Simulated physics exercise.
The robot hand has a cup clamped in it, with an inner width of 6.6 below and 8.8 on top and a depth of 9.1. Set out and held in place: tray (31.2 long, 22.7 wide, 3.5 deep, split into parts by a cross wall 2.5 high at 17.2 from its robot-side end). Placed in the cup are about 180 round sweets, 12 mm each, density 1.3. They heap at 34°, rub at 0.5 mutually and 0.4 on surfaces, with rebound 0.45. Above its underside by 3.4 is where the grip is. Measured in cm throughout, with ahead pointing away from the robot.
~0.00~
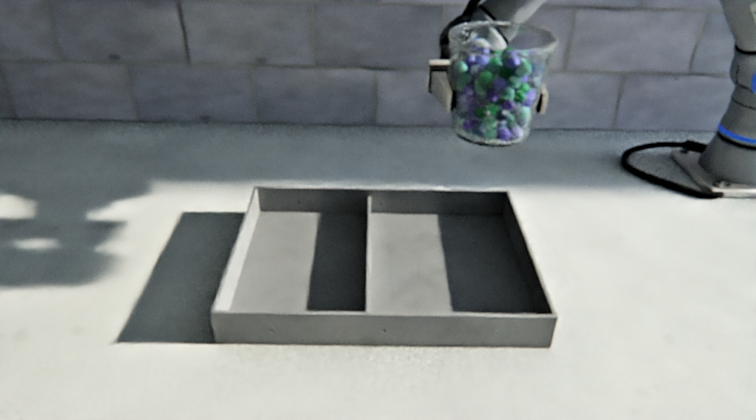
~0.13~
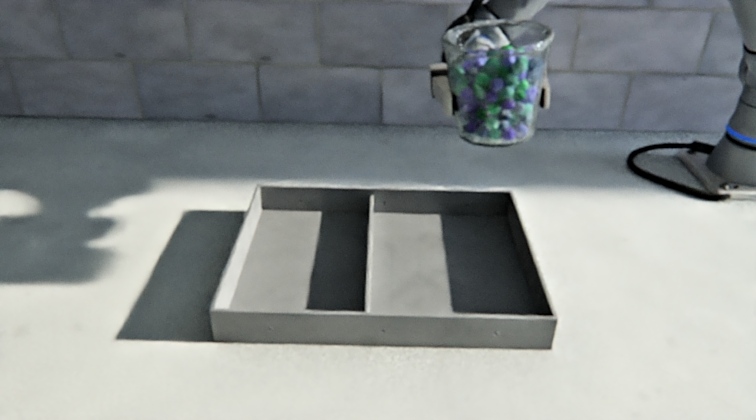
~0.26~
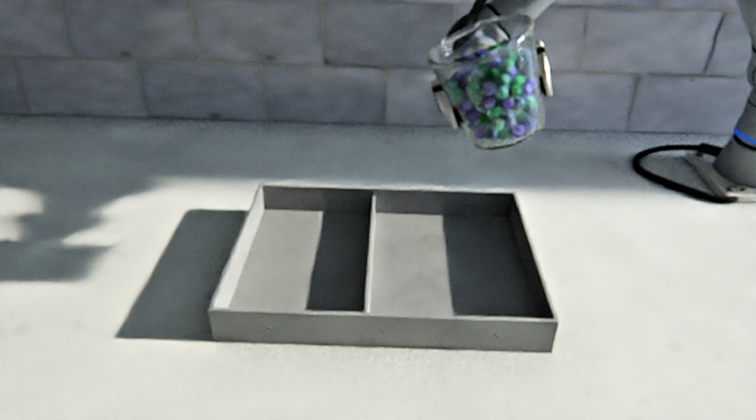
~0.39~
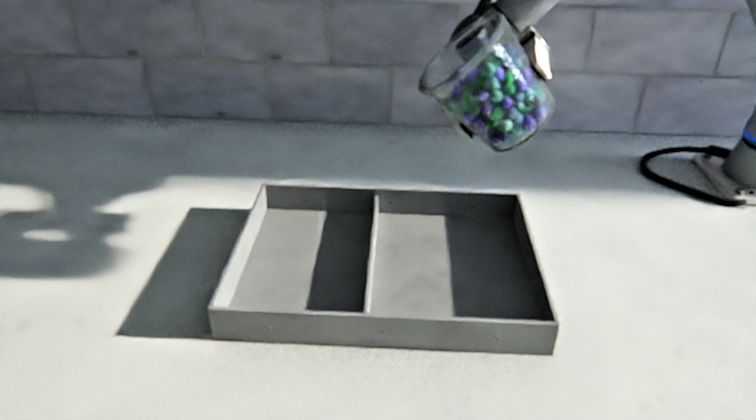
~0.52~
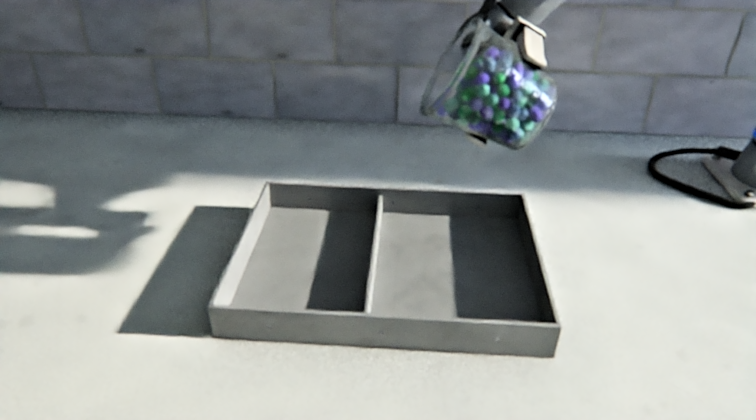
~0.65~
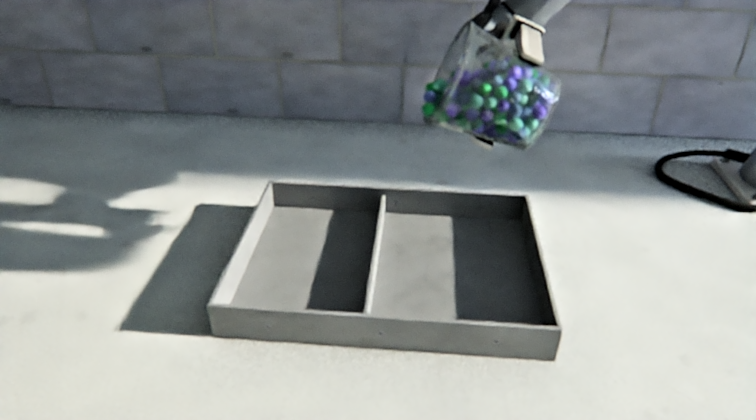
A clear cup of colourful round sweets tilts steeply left in a robot hand's grip.
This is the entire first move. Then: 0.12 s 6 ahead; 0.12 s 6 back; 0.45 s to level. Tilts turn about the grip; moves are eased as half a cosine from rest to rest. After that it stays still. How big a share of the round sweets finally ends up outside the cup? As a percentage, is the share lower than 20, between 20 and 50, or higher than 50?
The share is higher than 50 per cent.
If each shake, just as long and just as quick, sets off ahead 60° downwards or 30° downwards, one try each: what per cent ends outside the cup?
Result: Approx. 10 % and 25 %, one try each.
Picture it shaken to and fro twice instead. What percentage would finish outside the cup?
Estimate for that case: 75 %.
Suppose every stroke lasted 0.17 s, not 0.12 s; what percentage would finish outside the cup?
30 %.
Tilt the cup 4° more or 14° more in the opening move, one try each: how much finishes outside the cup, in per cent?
I'd say close to 70 and 90 per cent, in that order.
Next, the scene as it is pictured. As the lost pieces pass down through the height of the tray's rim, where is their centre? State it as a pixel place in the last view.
(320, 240).
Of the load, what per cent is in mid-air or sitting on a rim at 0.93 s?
56 %.
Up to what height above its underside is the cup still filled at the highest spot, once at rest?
Roughly 5.5 centimetres.
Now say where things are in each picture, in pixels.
Cup middle at (496, 87), level; upper third of the load around (500, 68), from x 460 to 535, top at y 55; 178 in the cup, in the first frame.
Cup middle at (496, 86), tilted 6° forward; upper third of the load around (503, 68), from x 460 to 535, top at y 50, in the second frame.
Cup middle at (494, 88), tilted 23° forward; upper third of the load around (501, 68), from x 450 to 535, top at y 50, in the third frame.
Cup middle at (492, 90), tilted 45° forward; upper third of the load around (495, 72), from x 450 to 540, top at y 50, in the fourth frame.
Cup middle at (493, 92), tilted 62° forward; upper third of the load around (494, 74), from x 440 to 540, top at y 50, in the fifth frame.
Cup middle at (494, 94), tilted 68° forward; upper third of the load around (504, 81), from x 430 to 545, top at y 60; 178 in the cup, in the sixth frame.
After 0.93 s, tilted 67° forward, highest piece 21 above the table; 76 in the cup, 3 in the far-side part, 99 in flight or on a rim.
After 1.20 s, tilted 15° forward, highest piece 25 above the table; 73 in the far-side part, 71 in the cup, 27 in the robot-side part, 5 on the table or floor, 2 in flight or on a rim.
After 1.54 s, level, highest piece 23 above the table; 73 in the far-side part, 71 in the cup, 27 in the robot-side part, 7 on the table or floor.
After 2.59 s, level, highest piece 23 above the table; 73 in the far-side part, 71 in the cup, 27 in the robot-side part, 7 on the table or floor.
At rest, 73 in the far-side part, 71 in the cup, 27 in the robot-side part, 7 on the table or floor. That is 60 % outside the cup.
